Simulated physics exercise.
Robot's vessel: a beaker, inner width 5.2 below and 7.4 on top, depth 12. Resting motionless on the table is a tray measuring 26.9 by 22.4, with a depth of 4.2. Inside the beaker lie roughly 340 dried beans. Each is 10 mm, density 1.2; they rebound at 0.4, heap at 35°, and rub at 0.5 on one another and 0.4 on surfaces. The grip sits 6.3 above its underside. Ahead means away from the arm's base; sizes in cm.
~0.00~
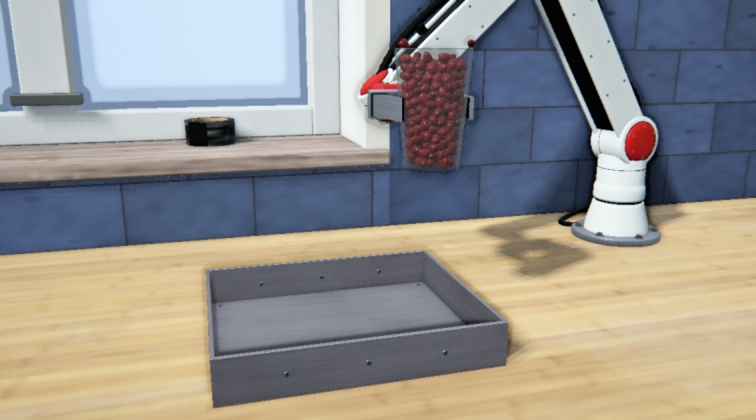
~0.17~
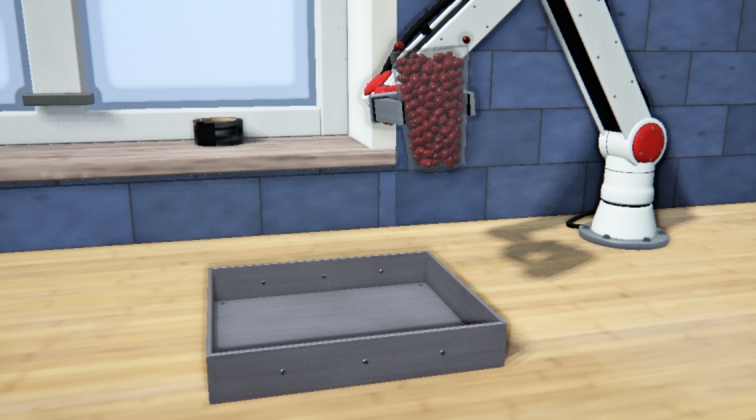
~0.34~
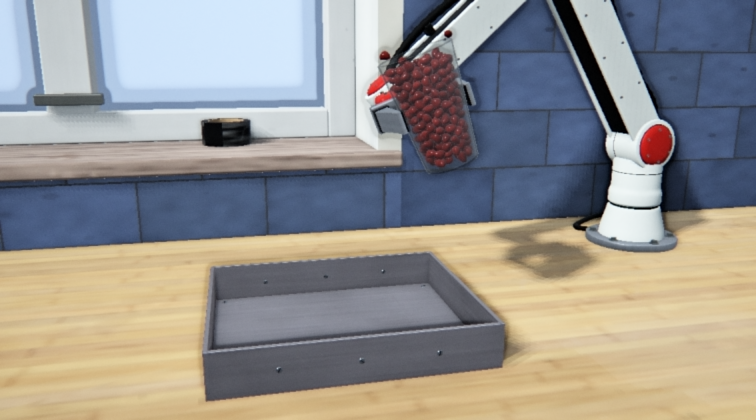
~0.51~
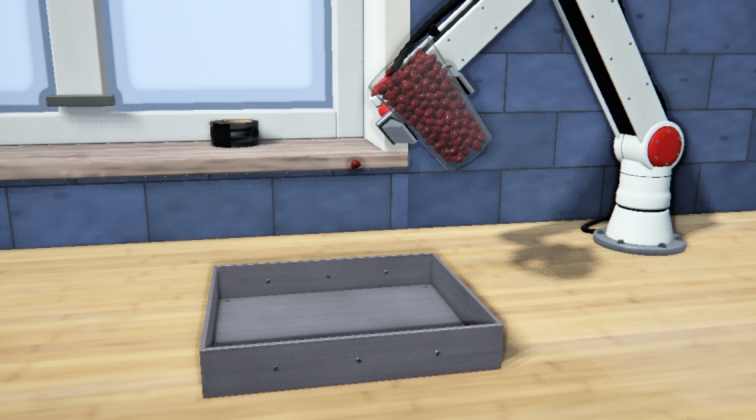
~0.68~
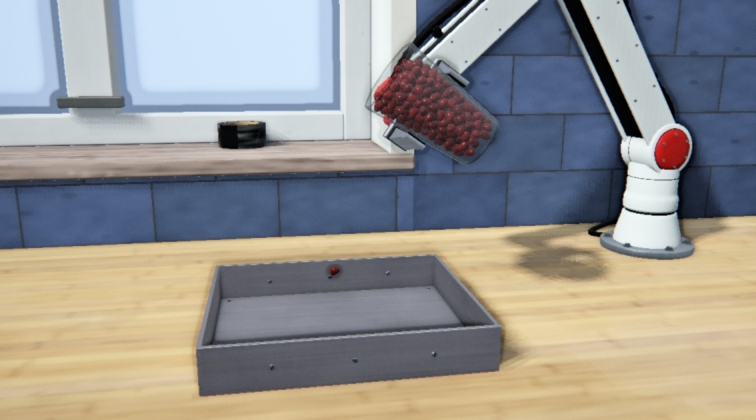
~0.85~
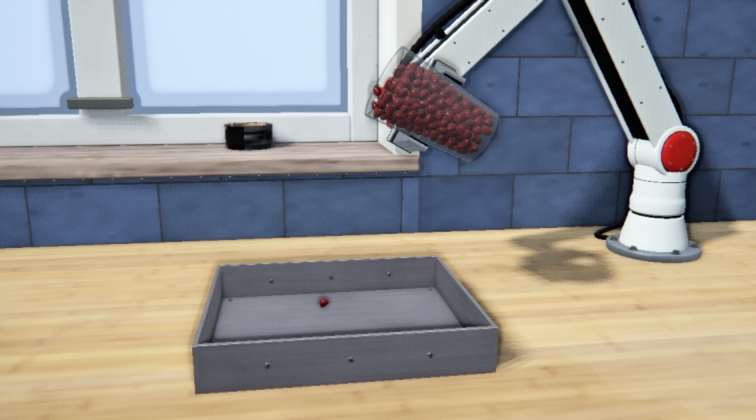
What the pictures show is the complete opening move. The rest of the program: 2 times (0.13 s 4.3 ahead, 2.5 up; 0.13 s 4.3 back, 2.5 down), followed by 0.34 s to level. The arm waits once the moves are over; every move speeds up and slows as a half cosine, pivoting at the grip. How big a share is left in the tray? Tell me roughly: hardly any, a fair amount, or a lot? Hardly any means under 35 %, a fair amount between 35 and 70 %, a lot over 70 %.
A fair amount.
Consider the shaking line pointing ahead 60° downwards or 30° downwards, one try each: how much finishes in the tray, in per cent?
I'd say close to 5 percent for the first and close to 15 percent for the second.
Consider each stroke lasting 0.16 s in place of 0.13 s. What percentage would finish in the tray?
Then about 25 per cent.
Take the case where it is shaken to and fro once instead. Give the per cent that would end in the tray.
Estimate: Around 35 %.
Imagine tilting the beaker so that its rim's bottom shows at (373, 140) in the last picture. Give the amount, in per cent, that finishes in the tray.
Around 90 per cent of it.
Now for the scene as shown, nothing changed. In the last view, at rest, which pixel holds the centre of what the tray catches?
Around pixel (291, 325).
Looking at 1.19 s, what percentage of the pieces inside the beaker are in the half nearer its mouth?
Some 45 per cent.
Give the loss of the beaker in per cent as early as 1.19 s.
Roughly 30 per cent by then.
After 1.19 s, tilted 61° forward, highest piece 28 above the table; 235 in the beaker, 25 in the tray, 80 in flight or on a rim.
After 1.54 s, tilted 31° forward, highest piece 27 above the table; 179 in the beaker, 157 in the tray, 1 on the table or floor, 3 in flight or on a rim.
After 1.91 s, level, highest piece 27 above the table; 179 in the beaker, 160 in the tray, 1 on the table or floor.
After 2.96 s, level, highest piece 27 above the table; 179 in the beaker, 160 in the tray, 1 on the table or floor.
At rest, 179 in the beaker, 160 in the tray, 1 on the table or floor. That is 47 % in the tray.
